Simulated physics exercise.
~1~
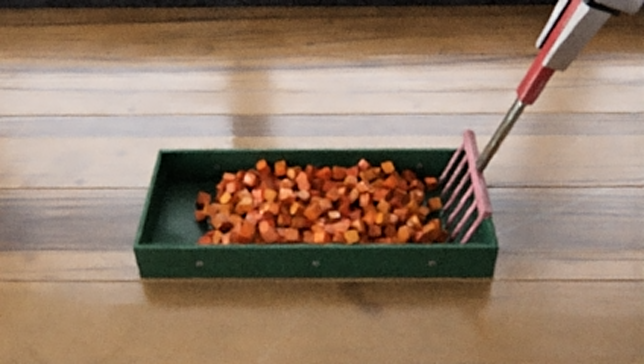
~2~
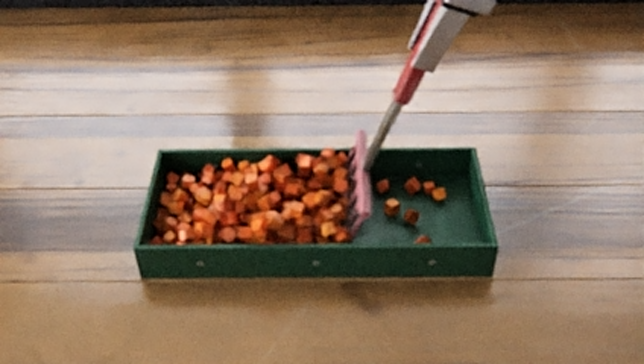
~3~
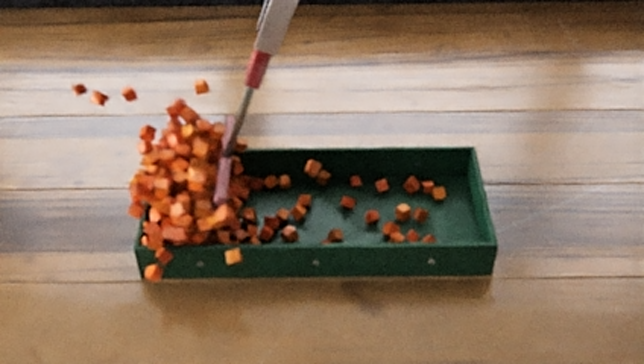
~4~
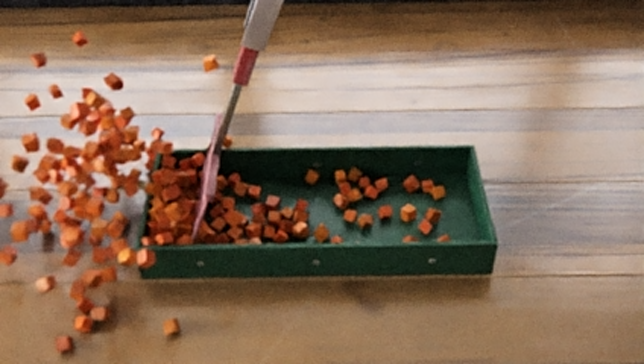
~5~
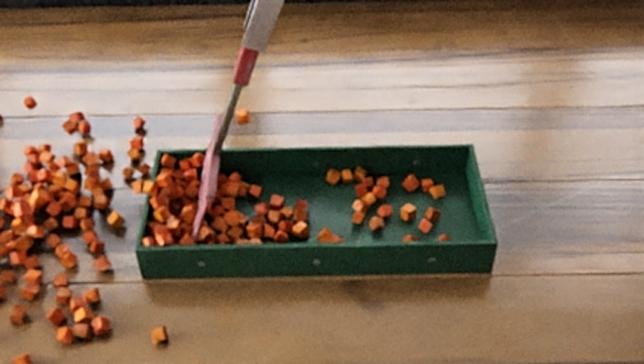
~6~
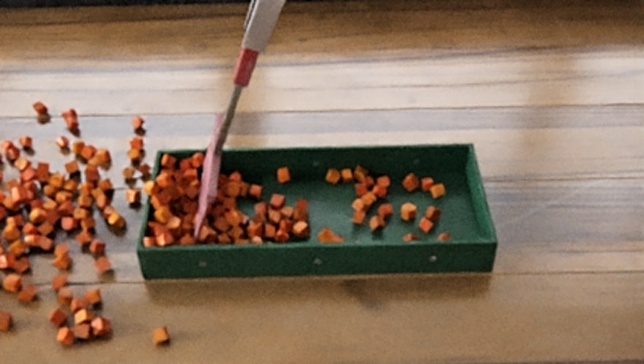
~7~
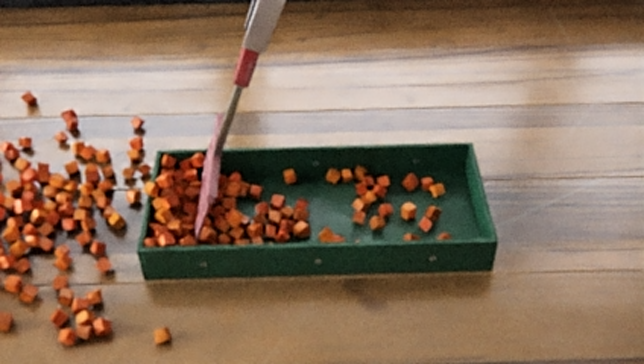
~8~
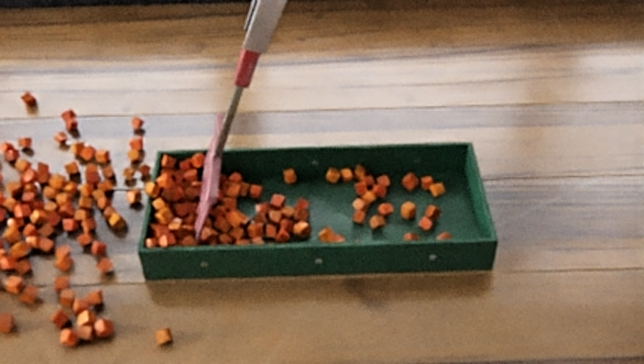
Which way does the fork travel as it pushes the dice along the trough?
The fork travels to the left, pushing the dice from the right part of the trough towards its left end.
Robot-held fork pushing orange vegetable dice left along a green trough, spilling many over the end onto the wooden table.
